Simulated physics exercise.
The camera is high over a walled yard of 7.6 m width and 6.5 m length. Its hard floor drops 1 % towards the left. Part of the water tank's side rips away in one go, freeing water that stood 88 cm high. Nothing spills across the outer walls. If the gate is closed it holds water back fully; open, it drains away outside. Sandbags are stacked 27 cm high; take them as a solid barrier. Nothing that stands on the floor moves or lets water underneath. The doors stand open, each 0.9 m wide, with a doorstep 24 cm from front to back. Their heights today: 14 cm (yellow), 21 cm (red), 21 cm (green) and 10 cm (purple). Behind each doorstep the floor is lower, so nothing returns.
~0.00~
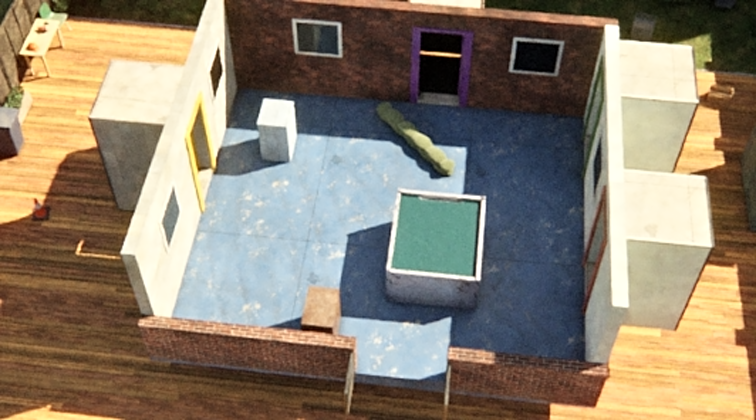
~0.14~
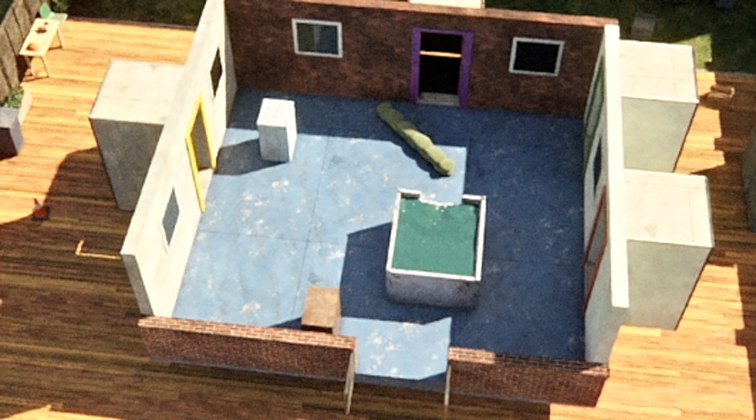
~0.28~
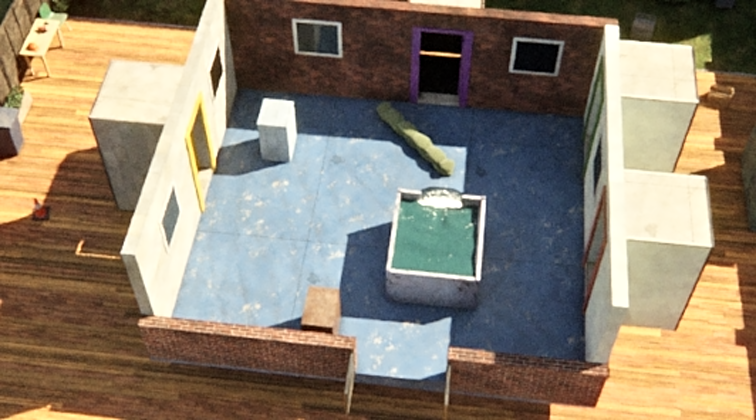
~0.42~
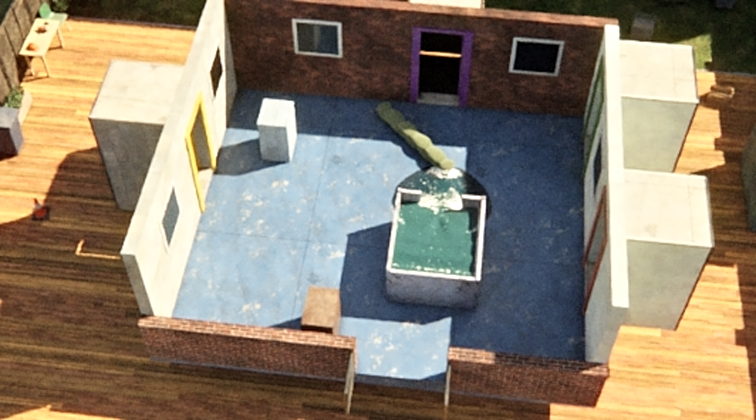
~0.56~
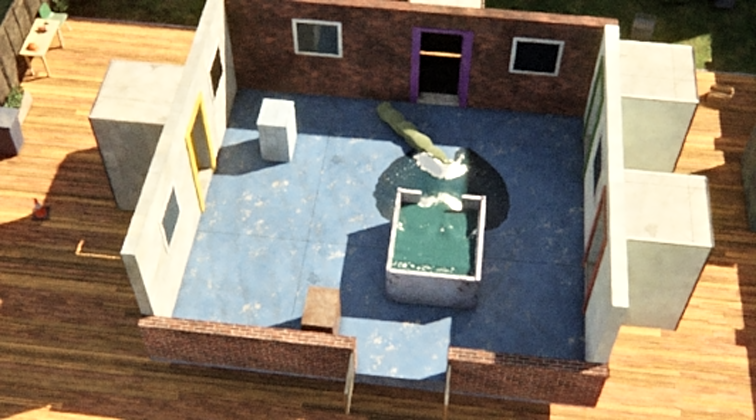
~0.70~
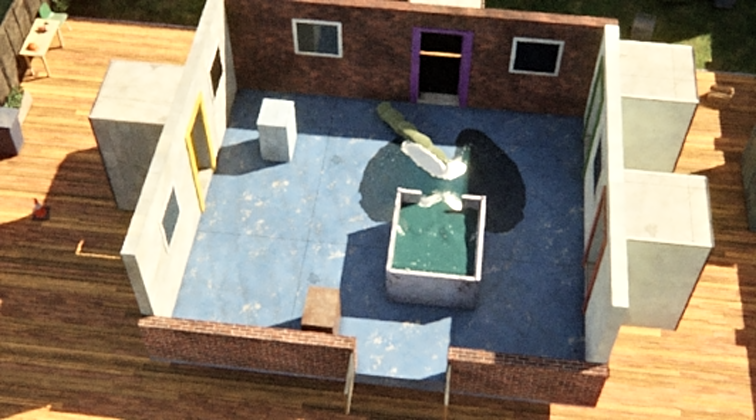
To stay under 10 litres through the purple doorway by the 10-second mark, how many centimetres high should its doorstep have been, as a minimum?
Some 8 cm above the ground.
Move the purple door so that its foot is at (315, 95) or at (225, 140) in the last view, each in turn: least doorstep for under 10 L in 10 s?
About 16 and 13.5 cm.
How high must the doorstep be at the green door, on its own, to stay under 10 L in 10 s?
Roughly 14.0 cm at green.
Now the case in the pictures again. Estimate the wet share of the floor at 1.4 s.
Some 25 per cent of it.
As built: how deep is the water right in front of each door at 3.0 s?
Depths in cm: Yellow 2, red 0, green 14, purple 7.
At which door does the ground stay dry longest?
The red one.
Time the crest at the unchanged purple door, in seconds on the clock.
Around 2.2 s.
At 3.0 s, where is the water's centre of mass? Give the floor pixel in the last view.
At about (422, 184).
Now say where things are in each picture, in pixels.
In the first frame, still water, 88 cm deep, in the water tank at (437, 236); the purple door at (440, 71) is dry.
In the second frame, the gap is on the far side, the front 0.4 m out at a hidden place; the back of the water tank holds 88 cm.
In the third frame, the gap is on the far side, the front 0.9 m out at (431, 190); the back of the water tank holds 88 cm.
In the fourth frame, the front is at (428, 169), 1.4 m from the gap on the far side; 2.0 m2 of floor is wet, 82 cm left at the back.
In the fifth frame, the gap is on the far side, the front 2.0 m out at (467, 151); the back of the water tank holds 74 cm.
In the sixth frame, water pours out on the far side and has run 2.6 m, to (475, 132); about 4 cm deep outside, 75 cm at the back; 1.0 m in a straight line remain to the purple door at (440, 71).
After 1.4 s water covers 25 % of the floor, deepest (40 cm) near (450, 176); it has not reached the purple door.
After 3.0 s water covers 35 % of the floor, deepest (38 cm) near (234, 100); 7 cm at the purple door, 2 litres in over its 10 cm doorstep.
After 10.0 s water covers 95 % of the floor, deepest (12 cm) near (238, 88); 8 cm at the purple door, 3 litres in over its 10 cm doorstep.
At the purple door as built, the water arrived by 1.6 s and peaked near 11 cm at 2.2 s.
With a doorstep of 7 cm, 17 litres would have come in within the 10 s; with 9 cm, 6 litres. So under 10 litres takes about 8 cm.
